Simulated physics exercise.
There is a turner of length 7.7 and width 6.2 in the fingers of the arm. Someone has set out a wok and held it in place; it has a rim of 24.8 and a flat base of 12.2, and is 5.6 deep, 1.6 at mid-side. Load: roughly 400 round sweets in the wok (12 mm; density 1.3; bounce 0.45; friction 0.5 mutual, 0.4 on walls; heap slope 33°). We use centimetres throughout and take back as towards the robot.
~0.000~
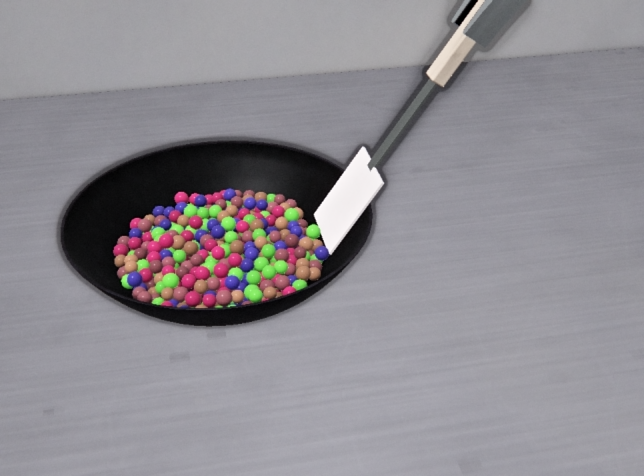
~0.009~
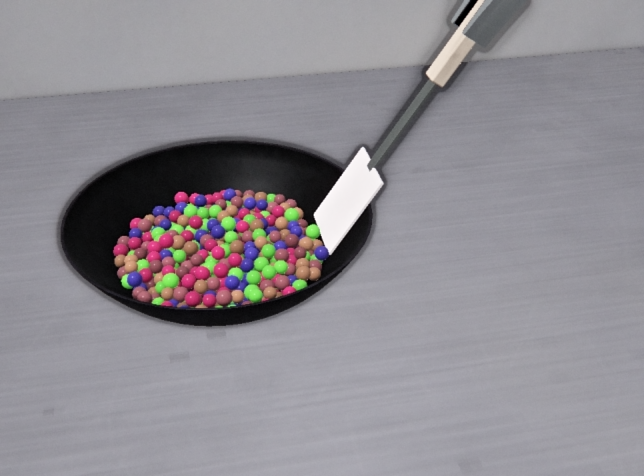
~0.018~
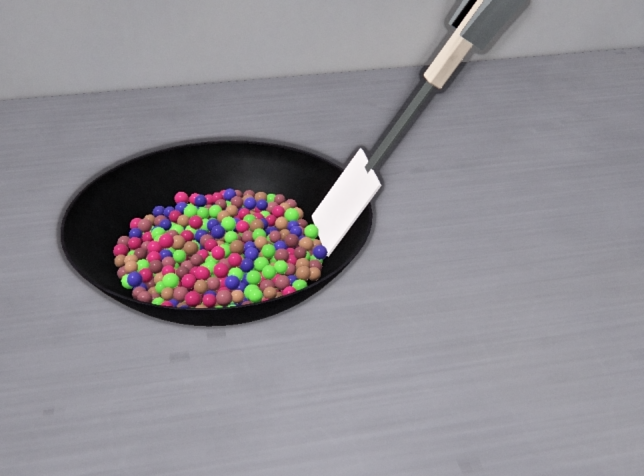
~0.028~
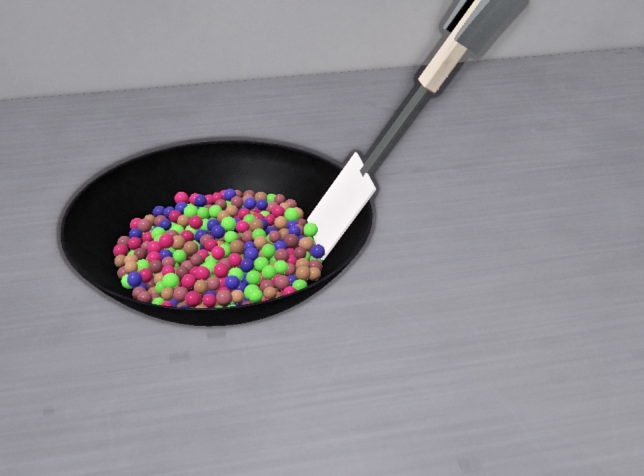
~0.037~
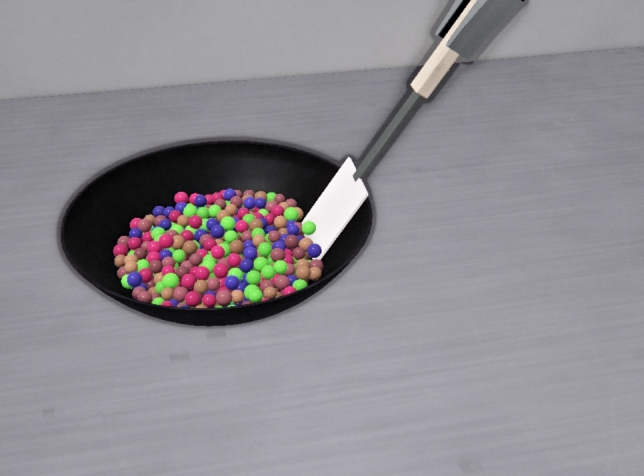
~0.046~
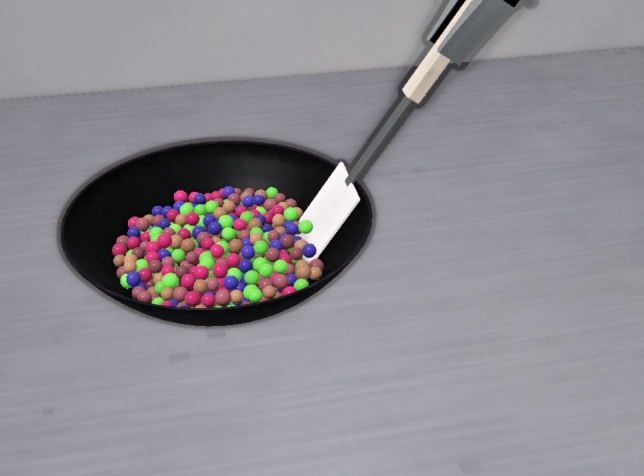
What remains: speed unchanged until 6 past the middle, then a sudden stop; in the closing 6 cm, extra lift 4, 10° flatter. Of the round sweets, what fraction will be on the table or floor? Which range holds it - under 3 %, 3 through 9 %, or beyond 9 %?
The range 3 through 9 % holds it.
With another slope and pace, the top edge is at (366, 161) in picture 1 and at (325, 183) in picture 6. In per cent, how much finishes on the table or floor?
Roughly 20 %.
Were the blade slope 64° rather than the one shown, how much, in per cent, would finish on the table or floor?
I'd expect near 5 percent then.
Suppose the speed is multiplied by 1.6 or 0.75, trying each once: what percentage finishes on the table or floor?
I'd expect close to 15 and then close to 0 percent.
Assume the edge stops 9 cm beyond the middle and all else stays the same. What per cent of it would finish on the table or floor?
I'd expect close to 25 per cent then.
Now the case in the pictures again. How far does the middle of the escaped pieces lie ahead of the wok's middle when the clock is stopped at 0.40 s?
I reckon roughly 16 centimetres.
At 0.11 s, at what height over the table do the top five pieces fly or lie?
They are some 5 cm up.
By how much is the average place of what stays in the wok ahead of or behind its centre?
Some 4.0 cm ahead.
After 0.11 s, sloping 56°, highest piece 6 above the table; 403 in the wok.
After 0.17 s, sloping 52°, highest piece 6 above the table; 403 in the wok.
After 0.40 s, sloping 46°, highest piece 8 above the table; 380 in the wok, 15 on the table or floor, 8 on the blade or in flight.
After 1.45 s, sloping 46°, highest piece 6 above the table; 380 in the wok, 23 on the table or floor.
In the end, 380 in the wok, 23 on the table or floor. That is 6 % on the table or floor.
